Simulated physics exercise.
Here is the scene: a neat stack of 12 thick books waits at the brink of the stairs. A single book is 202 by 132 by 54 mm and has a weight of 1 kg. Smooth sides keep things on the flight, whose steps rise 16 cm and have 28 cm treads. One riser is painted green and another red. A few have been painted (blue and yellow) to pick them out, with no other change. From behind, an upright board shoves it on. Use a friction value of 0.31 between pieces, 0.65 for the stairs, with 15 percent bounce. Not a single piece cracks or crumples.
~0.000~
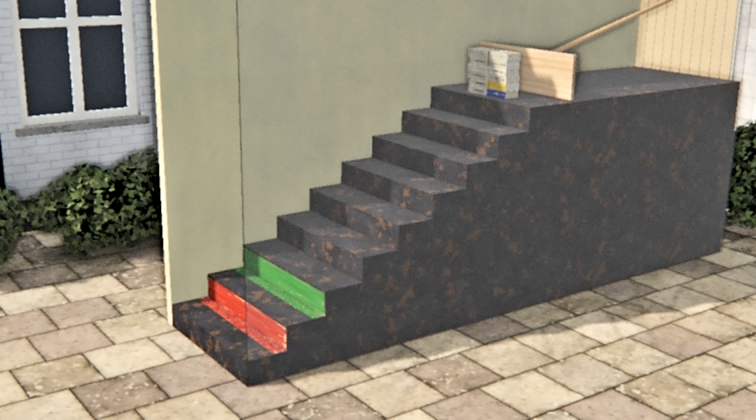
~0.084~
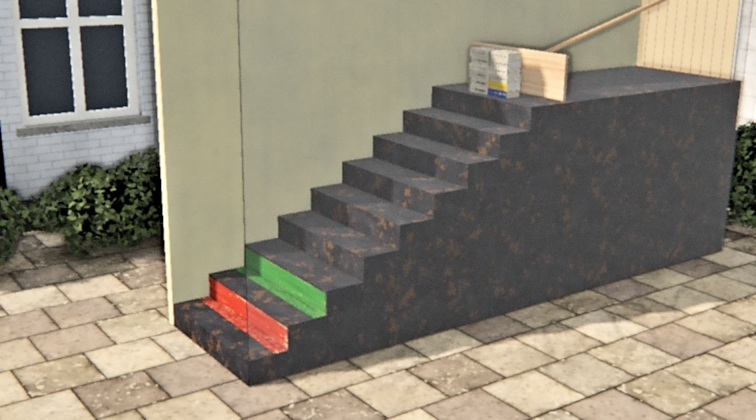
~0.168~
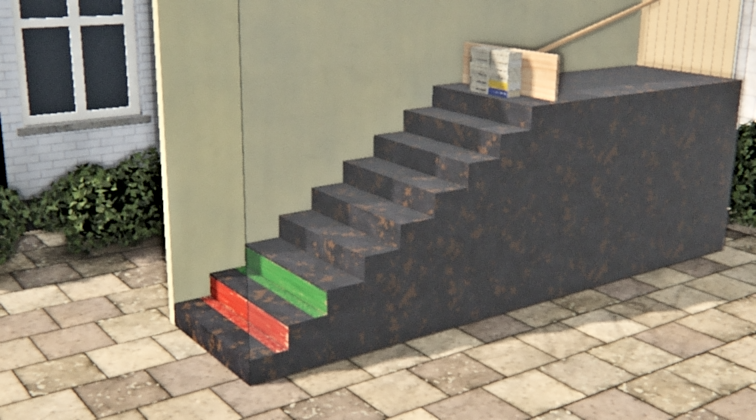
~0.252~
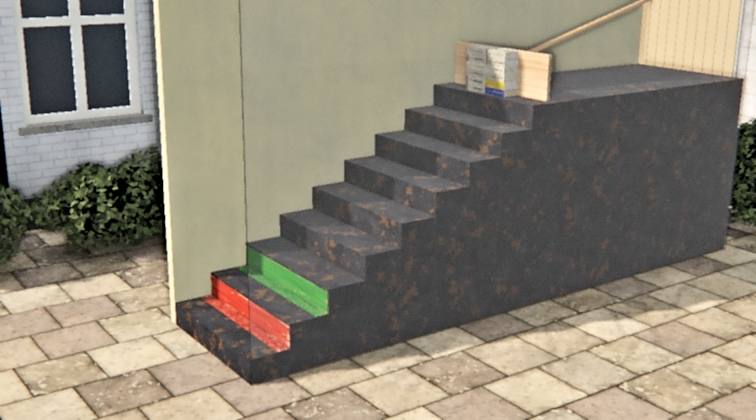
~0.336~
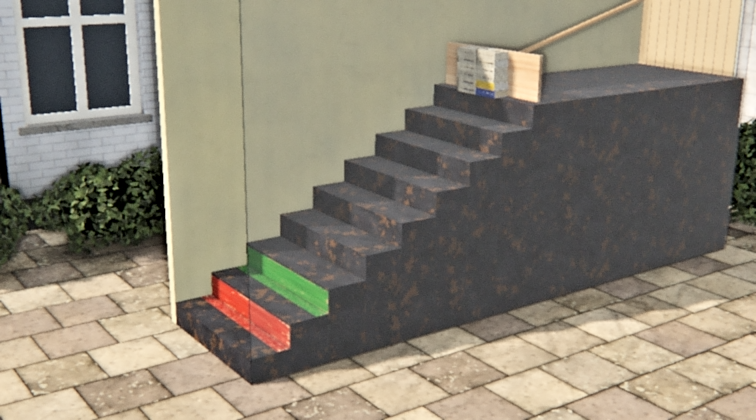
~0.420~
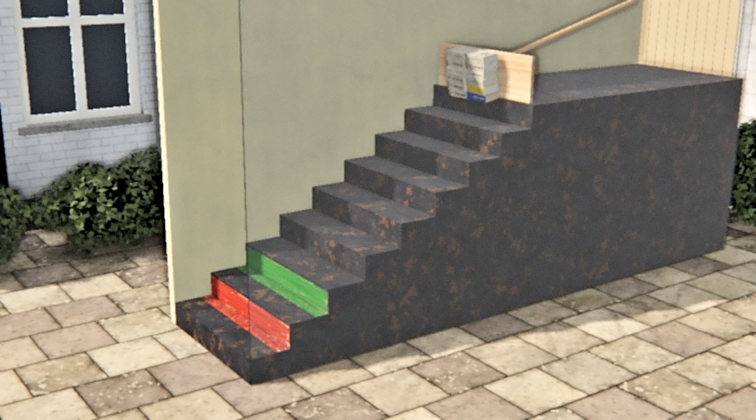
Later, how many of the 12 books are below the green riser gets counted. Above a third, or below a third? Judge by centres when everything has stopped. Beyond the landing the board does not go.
Below.
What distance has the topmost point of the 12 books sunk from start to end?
Roughly 38 centimetres lower at the end.
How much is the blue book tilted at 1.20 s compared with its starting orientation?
Something like 0°, more or less.
Around 0.64 s, none of the 12 books below the green riser, 12 disturbed; yellow book tipped 36°, 19 cm lower; blue book tipped 27°, 14 cm lower.
Around 1.20 s, 1 of the 12 books below the green riser; yellow book on its side; blue book 16 cm lower.
Finally (2.0 s), 2 of the 12 books below the green riser; yellow book on its side; blue book 16 cm lower. That is 17 per cent. Seen by the last camera, middles, yellow book near (451, 138), blue book near (478, 117).
